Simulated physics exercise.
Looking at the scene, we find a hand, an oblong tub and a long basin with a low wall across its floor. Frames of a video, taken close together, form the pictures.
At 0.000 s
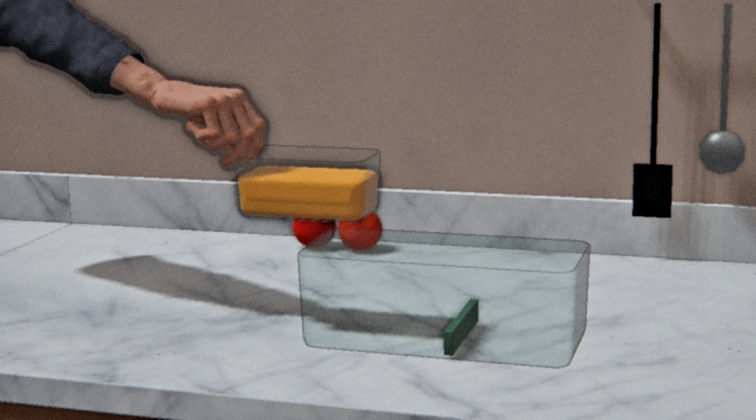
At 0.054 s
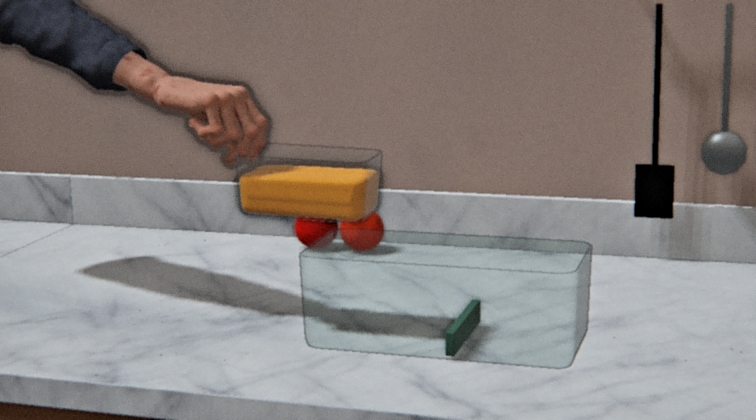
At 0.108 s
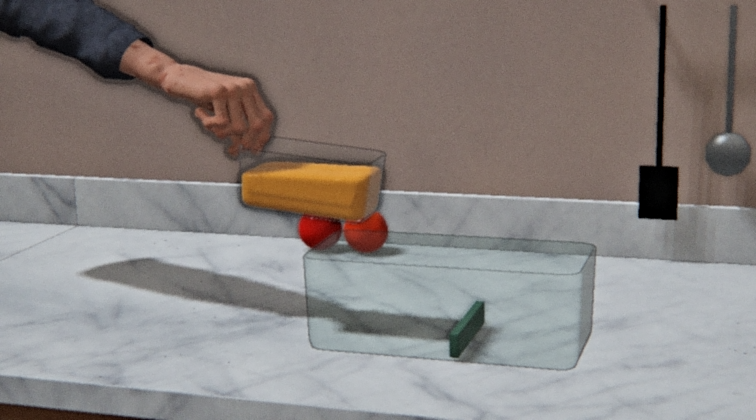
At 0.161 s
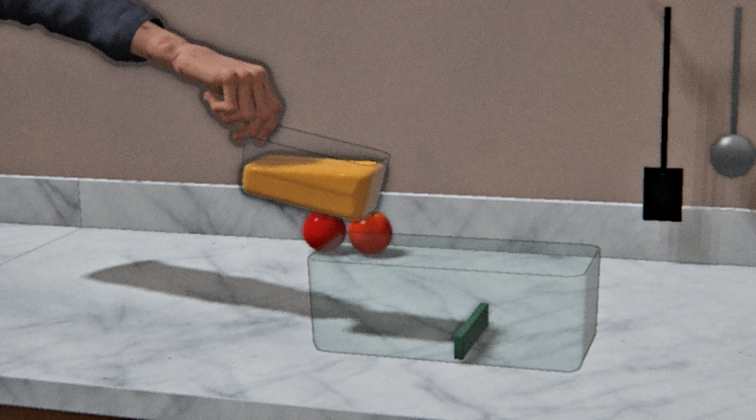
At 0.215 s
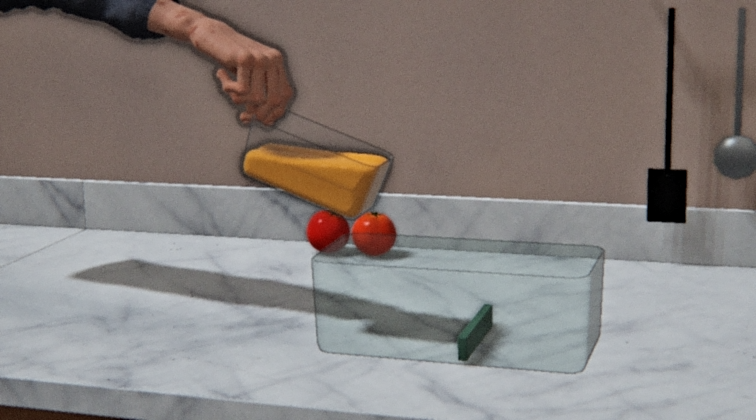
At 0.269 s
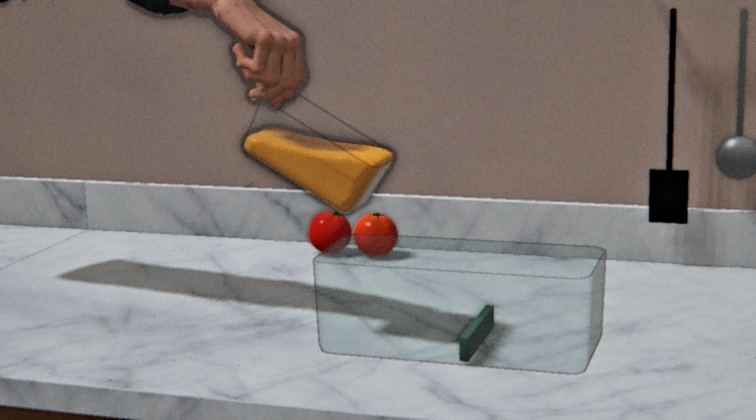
A hand tilted a clear oblong tub of orange liquid further and further to the right, above two red tomatoes and a long glass basin with a low green wall inside.
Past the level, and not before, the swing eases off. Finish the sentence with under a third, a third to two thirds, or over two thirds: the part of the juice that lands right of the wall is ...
It is a third to two thirds.
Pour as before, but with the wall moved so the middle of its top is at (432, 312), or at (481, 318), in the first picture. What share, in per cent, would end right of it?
About 75 % and 35 %.
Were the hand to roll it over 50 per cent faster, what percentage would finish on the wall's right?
Around 45 percent ends up there.
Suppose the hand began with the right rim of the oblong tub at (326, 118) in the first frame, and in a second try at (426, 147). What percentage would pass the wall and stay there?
First try: 25 percent; second try: 75 percent.
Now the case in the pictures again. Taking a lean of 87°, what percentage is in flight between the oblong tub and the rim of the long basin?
About 55 per cent.
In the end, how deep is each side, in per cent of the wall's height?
Roughly 30 left of the wall, roughly 60 right of it.
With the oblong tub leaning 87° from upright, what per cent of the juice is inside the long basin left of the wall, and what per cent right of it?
Left part close to 10 in a hundred, right part close to 0.
A moment on, the oblong tub is tipped on its side and 35 per cent is still to pour, 11 is left of the wall and 0 right of it.
Next, the oblong tub is tipped right over and 4 per cent is still to pour, 21 is left of the wall and 64 right of it.
Then the oblong tub is tipped right over and 0 per cent is still to pour, 36 is left of the wall and 57 right of it.
Later the oblong tub is tipped right over and 0 per cent is still to pour, 41 is left of the wall and 56 right of it.
At rest 41 per cent lies left of the wall, 56 right of it and 3 outside.
